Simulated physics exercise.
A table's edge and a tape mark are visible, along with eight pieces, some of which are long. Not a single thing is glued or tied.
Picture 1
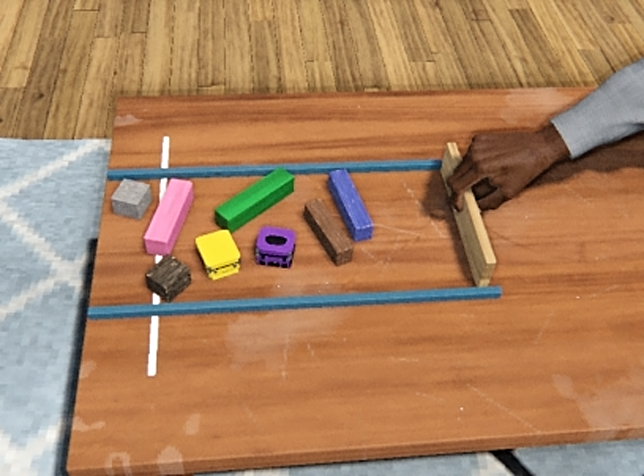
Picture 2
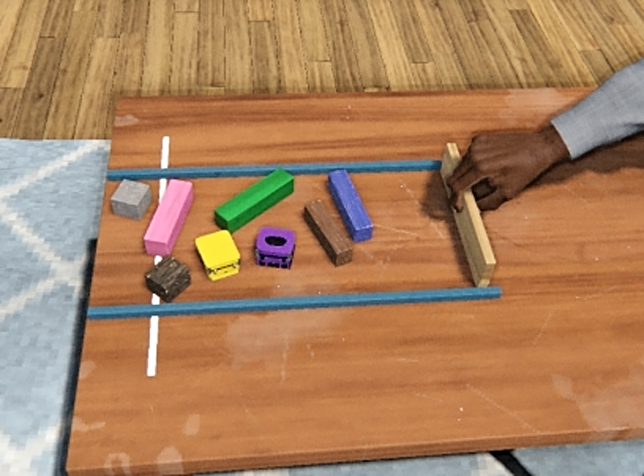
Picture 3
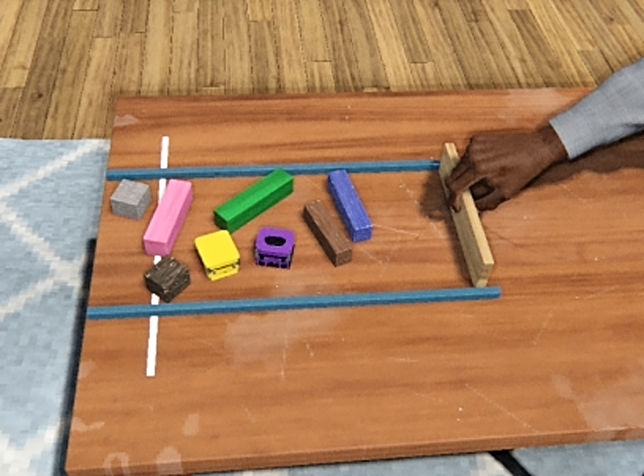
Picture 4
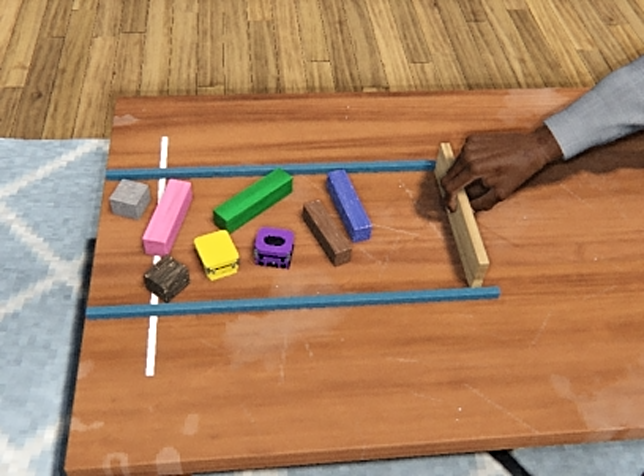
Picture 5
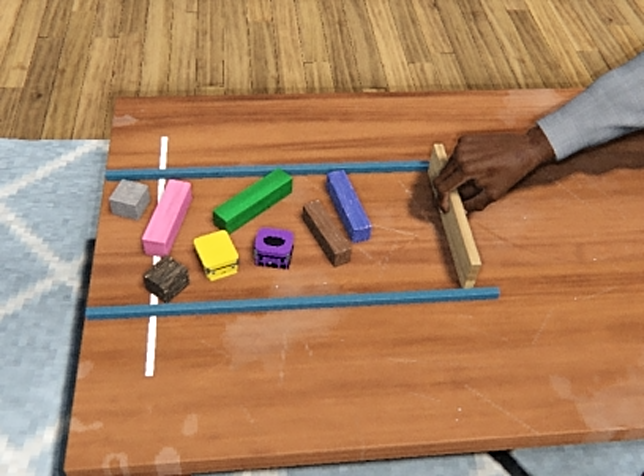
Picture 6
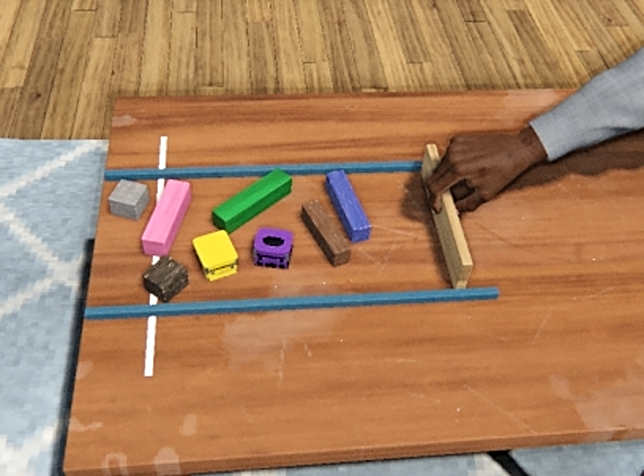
A hand in a grey sleeve grips a wooden board at the right end of two blue strips on a brown tabletop, seen from above, with wood flooring and a patterned rug beyond. Between the strips lie grey, pink, black, yellow, green, purple, brown and blue pieces, the leftmost near white tape. The hand slides the board slightly left while the pieces and view stay practically still.
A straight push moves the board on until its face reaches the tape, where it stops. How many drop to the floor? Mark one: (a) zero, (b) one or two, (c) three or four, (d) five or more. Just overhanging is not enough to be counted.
(c) three or four.
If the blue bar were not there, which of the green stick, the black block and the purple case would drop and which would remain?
Final state: Green stick in place, black block in place, purple case in place.
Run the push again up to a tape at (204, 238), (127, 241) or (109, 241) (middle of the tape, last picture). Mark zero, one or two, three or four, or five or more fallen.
In order of the places: One or two; more than four; five or over.
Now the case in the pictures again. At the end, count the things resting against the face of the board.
1 end up touching it.
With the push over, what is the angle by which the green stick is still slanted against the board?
I'd say it's about 20° out of line.
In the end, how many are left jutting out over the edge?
Overhang count: 2.
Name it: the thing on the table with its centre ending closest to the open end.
Purple case.
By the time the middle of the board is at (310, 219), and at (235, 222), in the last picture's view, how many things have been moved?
4 and 7.
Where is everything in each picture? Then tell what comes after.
In the first picture, grey block (132, 199); pink stick (170, 217); black block (168, 278); board (466, 212); tape (160, 239).
In the second picture, pink stick (170, 218); purple case (276, 248).
In the third picture, black block (168, 279); brown bar (327, 232).
In the fourth picture, grey block (131, 199); green stick (254, 201).
In the fifth picture, pink stick (168, 218); yellow case (217, 256).
In the sixth picture, grey block (129, 200); pink stick (167, 218); black block (166, 279); board (444, 214); tape (157, 239).
Early on, none off yet; grey block at rest near (129, 200); pink stick at rest near (167, 218); black block at rest near (166, 279).
A while later, none off yet; grey block at rest near (129, 200); pink stick at rest near (167, 218); black block moving near (159, 281).
Further along, none off yet; grey block travelled about its own width near (108, 197); pink stick travelled a little near (124, 214); black block leaning a little near (75, 291).
Finally, the number that fall off is three or four; lost, yellow case, black block, pink stick and grey block.
